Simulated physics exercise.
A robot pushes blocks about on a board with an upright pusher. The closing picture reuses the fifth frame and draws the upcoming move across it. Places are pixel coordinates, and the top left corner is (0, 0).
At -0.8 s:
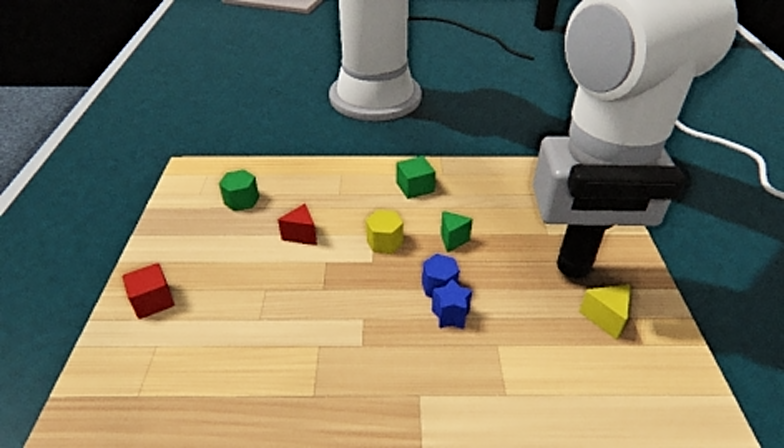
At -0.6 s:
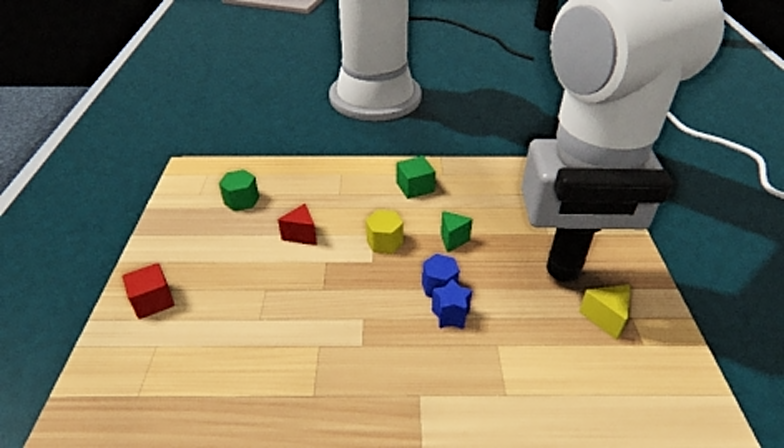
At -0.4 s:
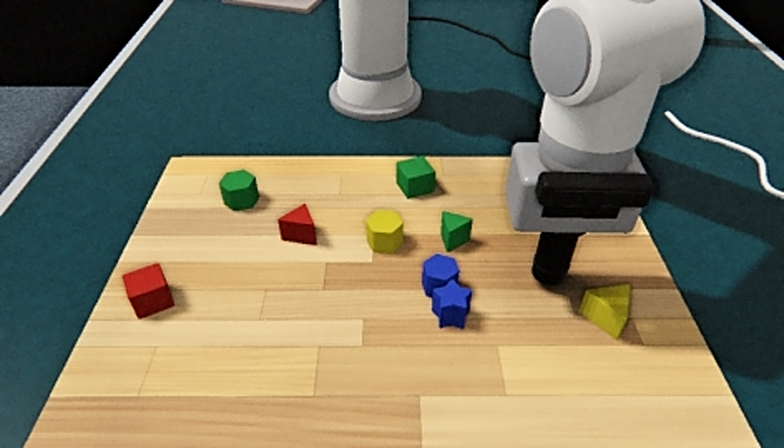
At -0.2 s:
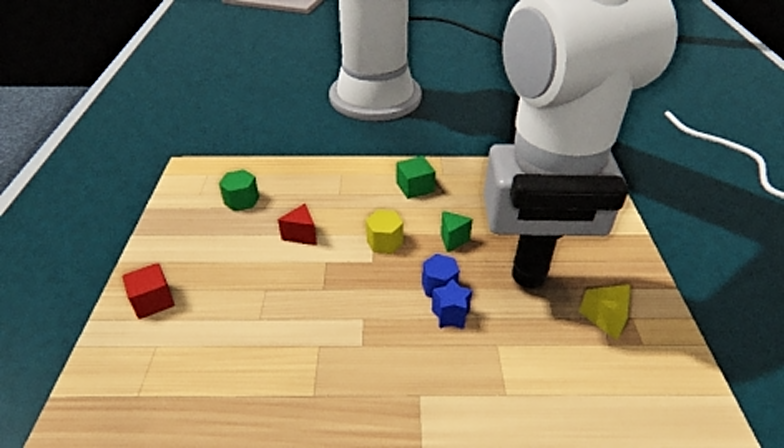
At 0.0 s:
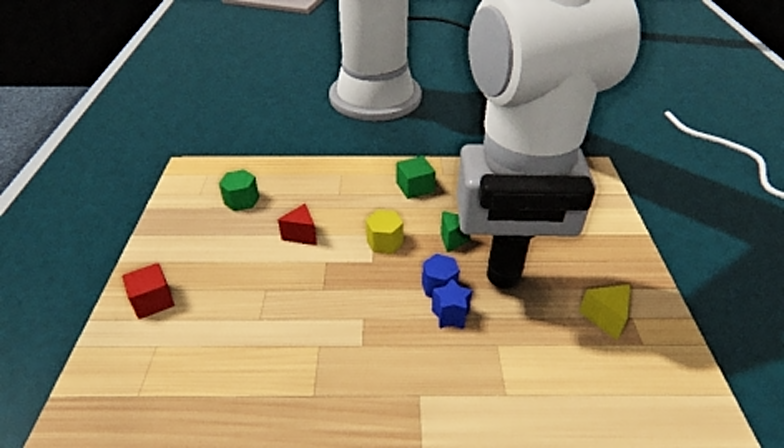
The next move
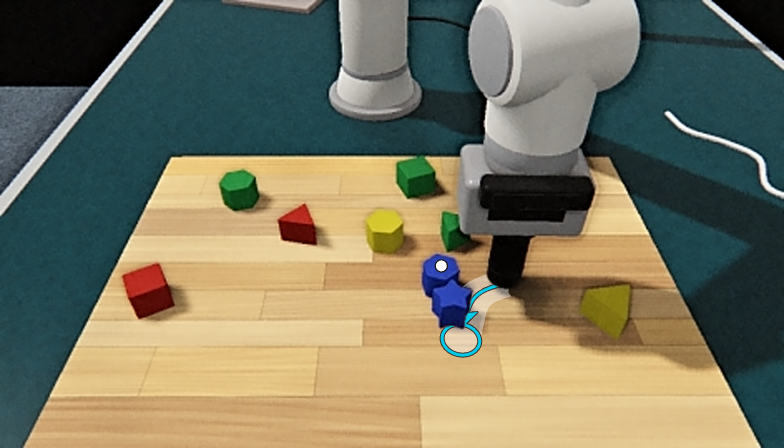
A robot arm with a black upright pusher sliding left across a wooden board, past a yellow triangular block, coloured blocks staying still.
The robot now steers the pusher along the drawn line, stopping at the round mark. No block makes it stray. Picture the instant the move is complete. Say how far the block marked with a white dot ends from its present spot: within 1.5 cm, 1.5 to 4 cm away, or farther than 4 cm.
It moves less than 1.5 cm.
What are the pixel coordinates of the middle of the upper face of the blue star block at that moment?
It will likely be found at (429, 317).
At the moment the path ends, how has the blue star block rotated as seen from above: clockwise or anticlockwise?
Viewed from above: Clockwise.
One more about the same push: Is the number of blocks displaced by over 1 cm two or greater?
I'd say no.
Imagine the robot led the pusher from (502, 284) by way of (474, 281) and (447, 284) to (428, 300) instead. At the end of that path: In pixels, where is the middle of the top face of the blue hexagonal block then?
It sits at (393, 281).
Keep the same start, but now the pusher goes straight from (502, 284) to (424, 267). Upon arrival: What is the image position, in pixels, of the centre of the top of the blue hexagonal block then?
Around (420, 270).
Drawn move, from (502, 284) over (478, 294) and (467, 315) to (461, 339); the dot is on the blue hexagonal block.
The first path, step by step. Halfway along, pusher (471, 297); blue star block (449, 298), turned 15° clockwise.
At the end, pusher (462, 332); blue hexagonal block still; blue star block (429, 317), turned 55° clockwise.
